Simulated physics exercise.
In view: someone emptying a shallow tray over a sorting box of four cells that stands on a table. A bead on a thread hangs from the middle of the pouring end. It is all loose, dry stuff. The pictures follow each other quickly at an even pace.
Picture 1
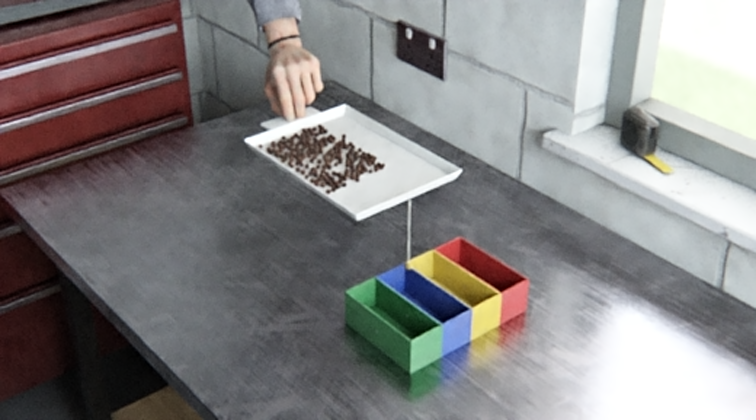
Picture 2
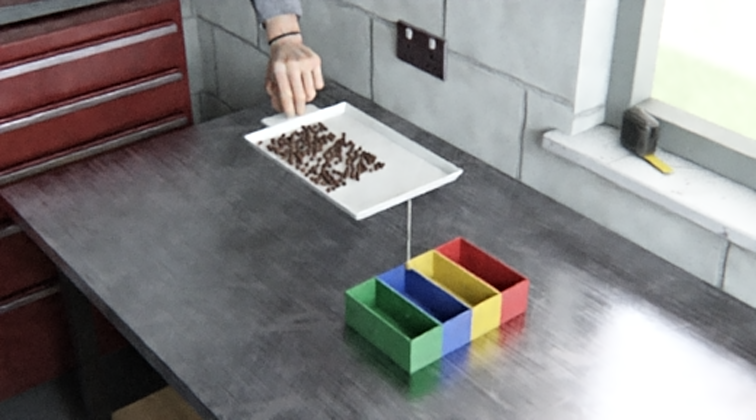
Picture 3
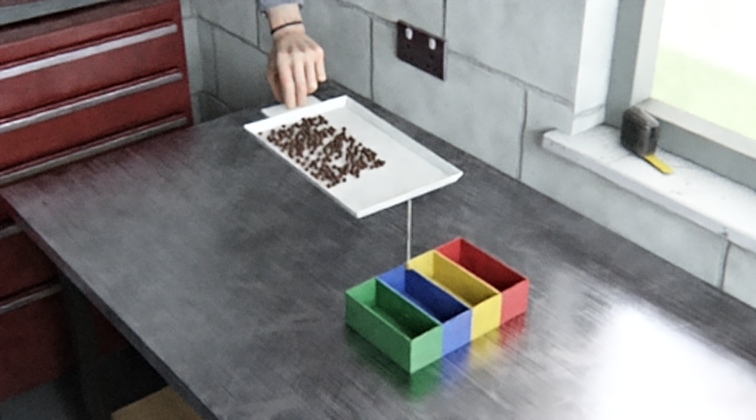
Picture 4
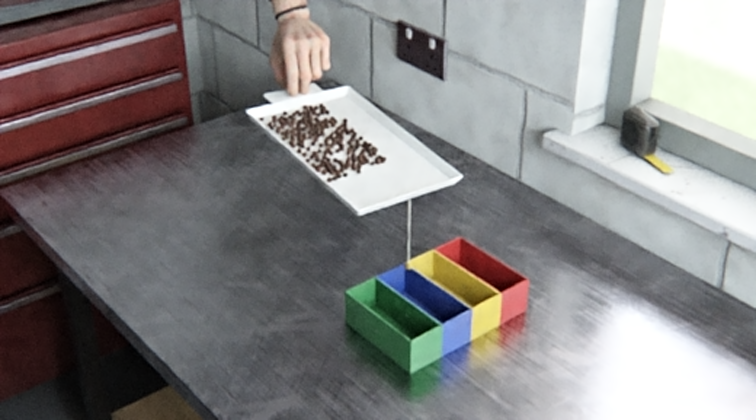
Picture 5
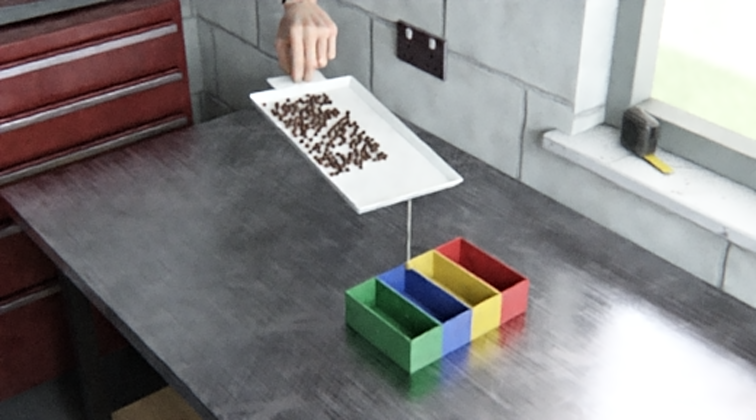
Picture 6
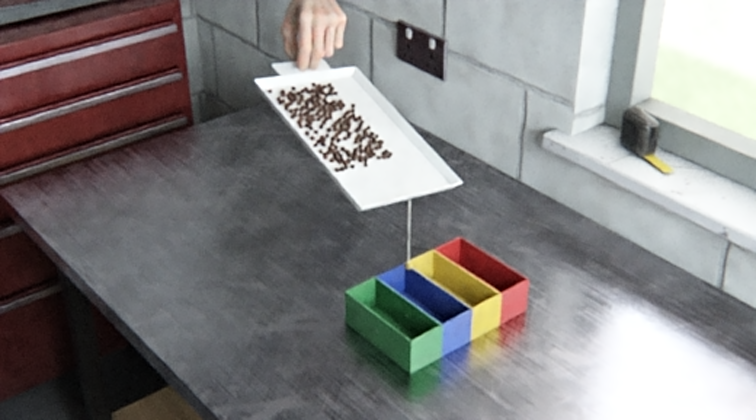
We see a hand raise the back of a white tray of small dark brown pieces above a green, blue, yellow and red sorting box, gradually tilting its front edge lower at the right corner while the pieces stay bunched.
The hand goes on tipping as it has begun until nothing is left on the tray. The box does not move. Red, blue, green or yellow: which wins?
The red cell gets the most.
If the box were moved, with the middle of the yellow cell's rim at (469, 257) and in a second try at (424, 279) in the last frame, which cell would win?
The first try: That yellow cell. The second: Red.
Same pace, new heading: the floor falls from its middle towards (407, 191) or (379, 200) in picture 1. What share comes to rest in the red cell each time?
In turn 20 and 0 in a hundred.
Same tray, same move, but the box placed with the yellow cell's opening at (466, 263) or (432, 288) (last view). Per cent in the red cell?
First some 30, then 30 per cent.
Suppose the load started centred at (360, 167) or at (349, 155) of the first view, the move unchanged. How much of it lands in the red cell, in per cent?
Roughly 70 per cent, and 70 per cent.
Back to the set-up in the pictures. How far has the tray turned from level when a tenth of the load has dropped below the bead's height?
Around 65° of tilt.
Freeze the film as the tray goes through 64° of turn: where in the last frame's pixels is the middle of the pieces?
Roughly at (465, 212).
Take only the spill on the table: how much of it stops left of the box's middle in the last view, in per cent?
It comes to 0 per cent or so.
Shortly afterwards, tray tipped steeply; near a quarter on the tray; a little in the red cell; only a few in the yellow cell; near two thirds falling or outside the box.
Next, tray tipped past a quarter turn; the bulk in the red cell; a little in the yellow cell; only a few in the blue cell; a little falling or outside the box.
Some moments later, tray tipped past a quarter turn; the bulk in the red cell; a little in the yellow cell; only a few in the blue cell; a little falling or outside the box.
In the end, tray tipped past a quarter turn; the bulk in the red cell; a little in the yellow cell; only a few in the blue cell; none at all in the green cell; a little outside the box.
